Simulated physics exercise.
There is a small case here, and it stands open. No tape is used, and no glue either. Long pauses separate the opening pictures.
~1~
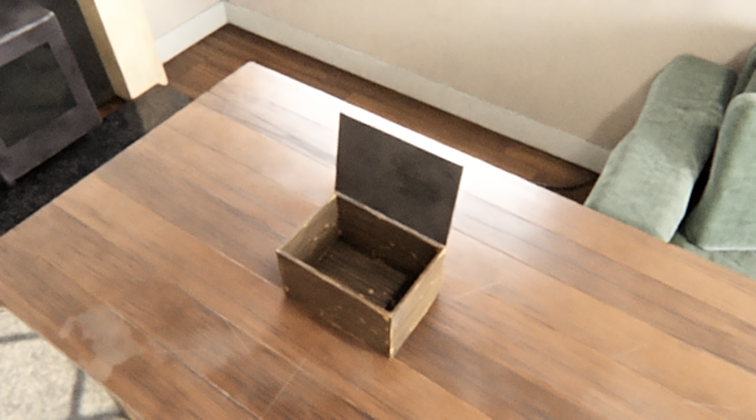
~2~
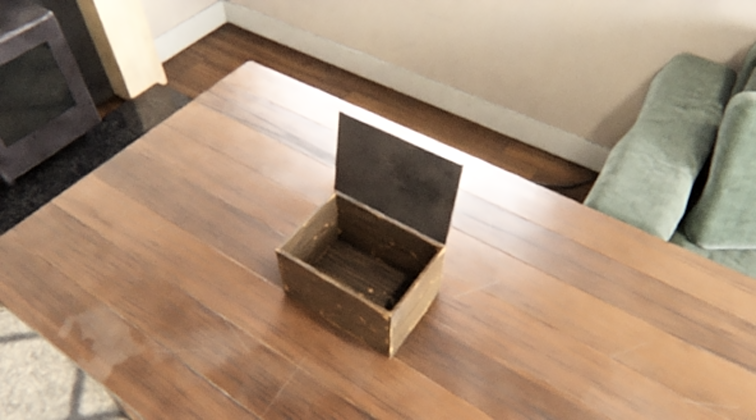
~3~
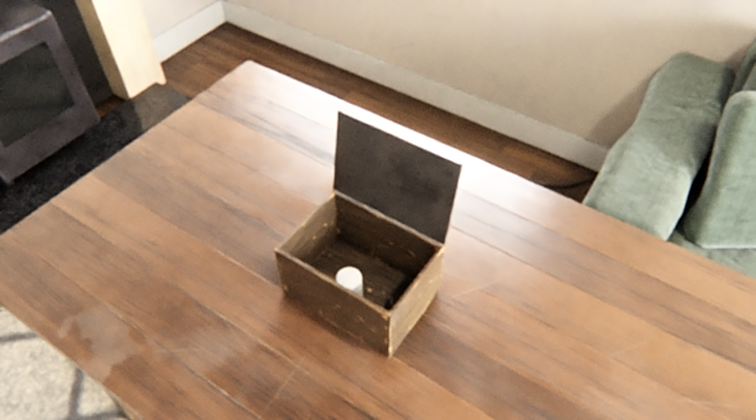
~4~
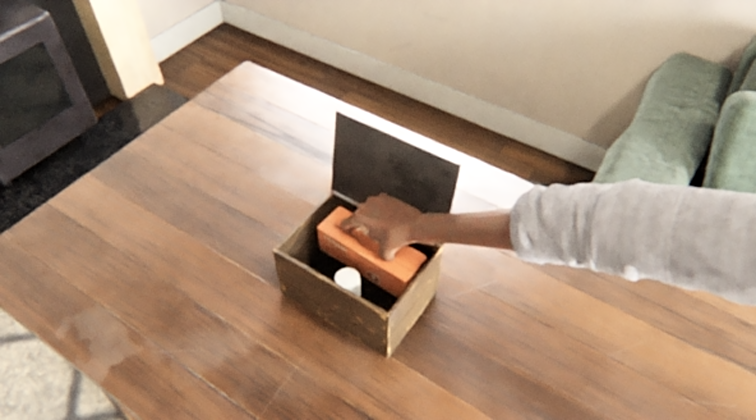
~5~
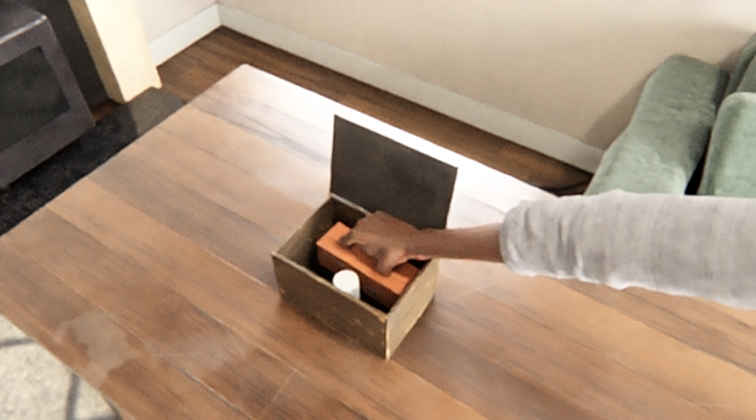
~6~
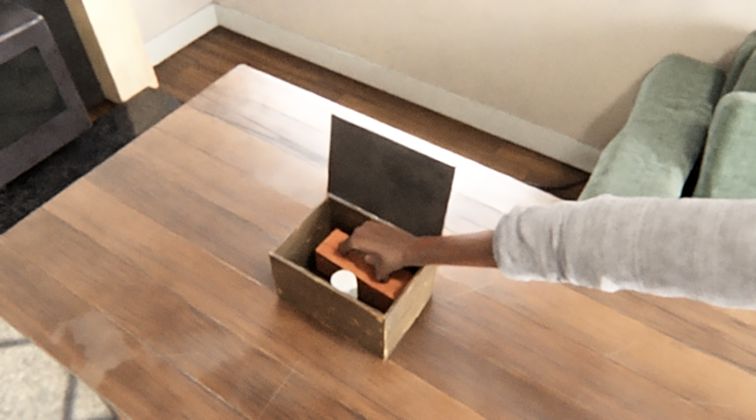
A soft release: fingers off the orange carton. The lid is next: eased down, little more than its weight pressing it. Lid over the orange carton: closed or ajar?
Closed.
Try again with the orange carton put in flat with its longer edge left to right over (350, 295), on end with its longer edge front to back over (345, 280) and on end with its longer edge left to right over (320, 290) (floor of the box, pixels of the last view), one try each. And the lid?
First try: It comes fully down; second try: It gets propped open; third try: It gets propped open.
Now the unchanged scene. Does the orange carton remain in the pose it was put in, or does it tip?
In the end, the orange carton keeps its orientation.
Then, 1.10 s after the last picture, lid starting down.
Then, 1.60 s after the last picture, lid 60° above the rim.
Then, 2.00 s after the last picture, lid 33° above the rim.
Then, 2.30 s after the last picture, lid 11° above the rim.
At rest, lid shut; both in place. Seen from the same camera at the end, orange carton near (367, 274).
